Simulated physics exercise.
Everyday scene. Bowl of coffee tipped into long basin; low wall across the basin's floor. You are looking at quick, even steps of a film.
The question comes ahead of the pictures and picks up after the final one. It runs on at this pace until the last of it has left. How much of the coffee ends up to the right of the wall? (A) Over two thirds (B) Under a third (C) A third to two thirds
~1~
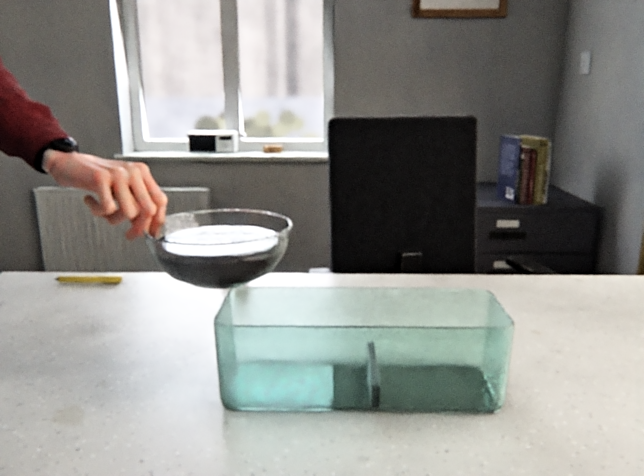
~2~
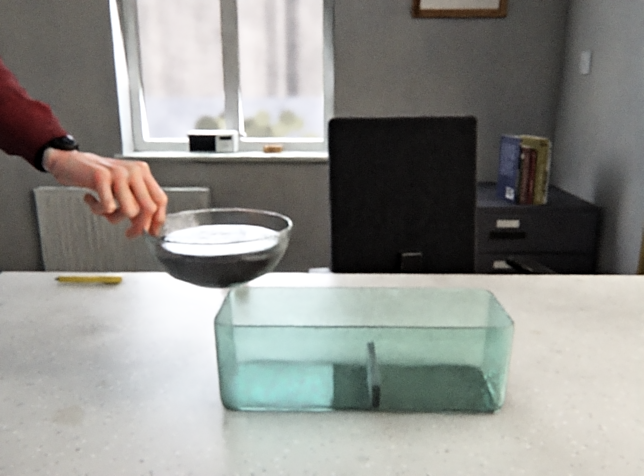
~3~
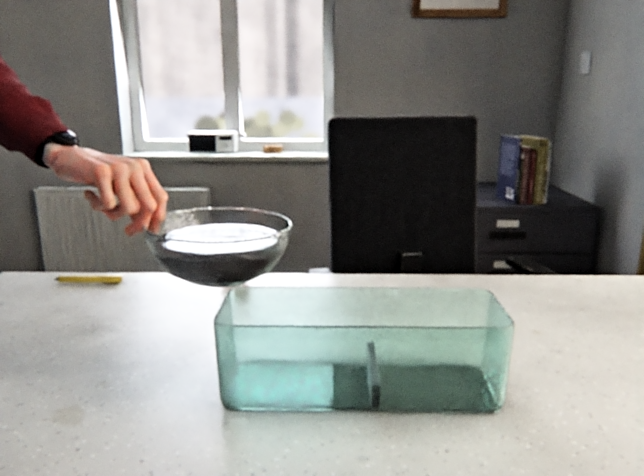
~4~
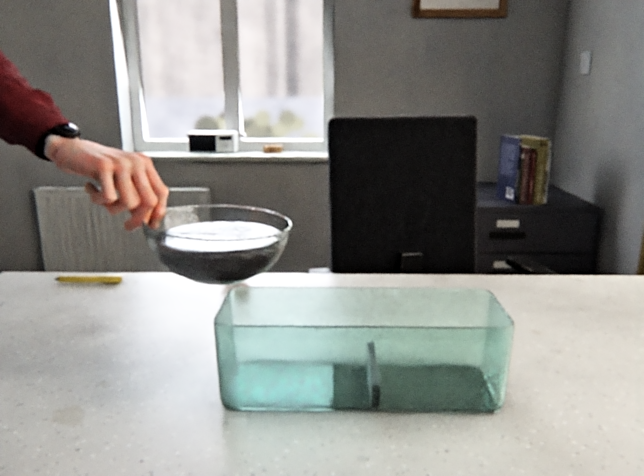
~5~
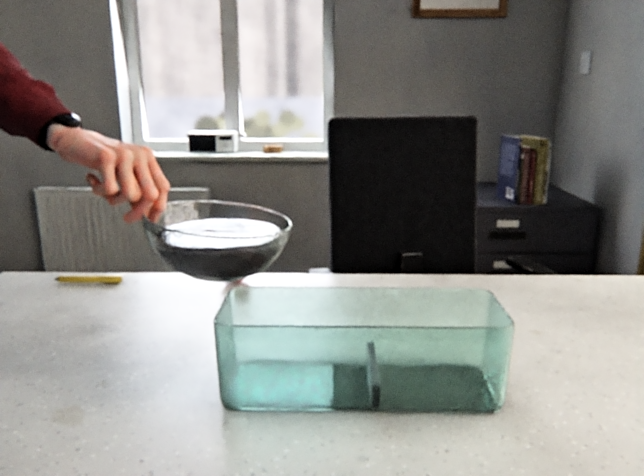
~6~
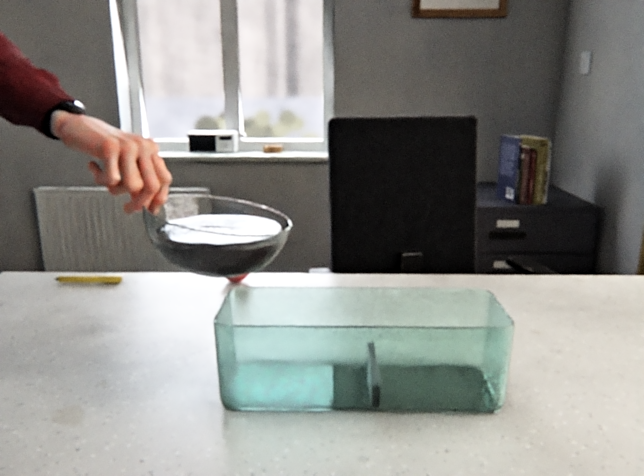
C, A third to two thirds.
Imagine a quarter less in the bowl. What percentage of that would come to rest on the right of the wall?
It would be somewhere near 45 %.
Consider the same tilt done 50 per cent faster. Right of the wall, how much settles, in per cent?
Roughly 55 percent.
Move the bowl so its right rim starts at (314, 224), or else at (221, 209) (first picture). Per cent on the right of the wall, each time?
70 and 25 in a hundred.
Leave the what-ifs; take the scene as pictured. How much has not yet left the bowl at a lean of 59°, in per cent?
Roughly 50 percent remains at that point.
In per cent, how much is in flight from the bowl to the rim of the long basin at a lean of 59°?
Around 35 percent.
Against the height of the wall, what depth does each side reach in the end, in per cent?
I'd put the left at about 40 and the right at about 70.
A moment on, the bowl is tipped part way and 51 per cent is still to pour, 13 is left of the wall and 0 right of it.
Next, the bowl is tipped on its side and 2 per cent is still to pour, 34 is left of the wall and 53 right of it.
Then the bowl is tipped right over and 0 per cent is still to pour, 43 is left of the wall and 56 right of it.
Later the bowl is tipped right over and 0 per cent is still to pour, 44 is left of the wall and 55 right of it.
In the end 44 per cent lies left of the wall, 55 right of it and 1 outside.
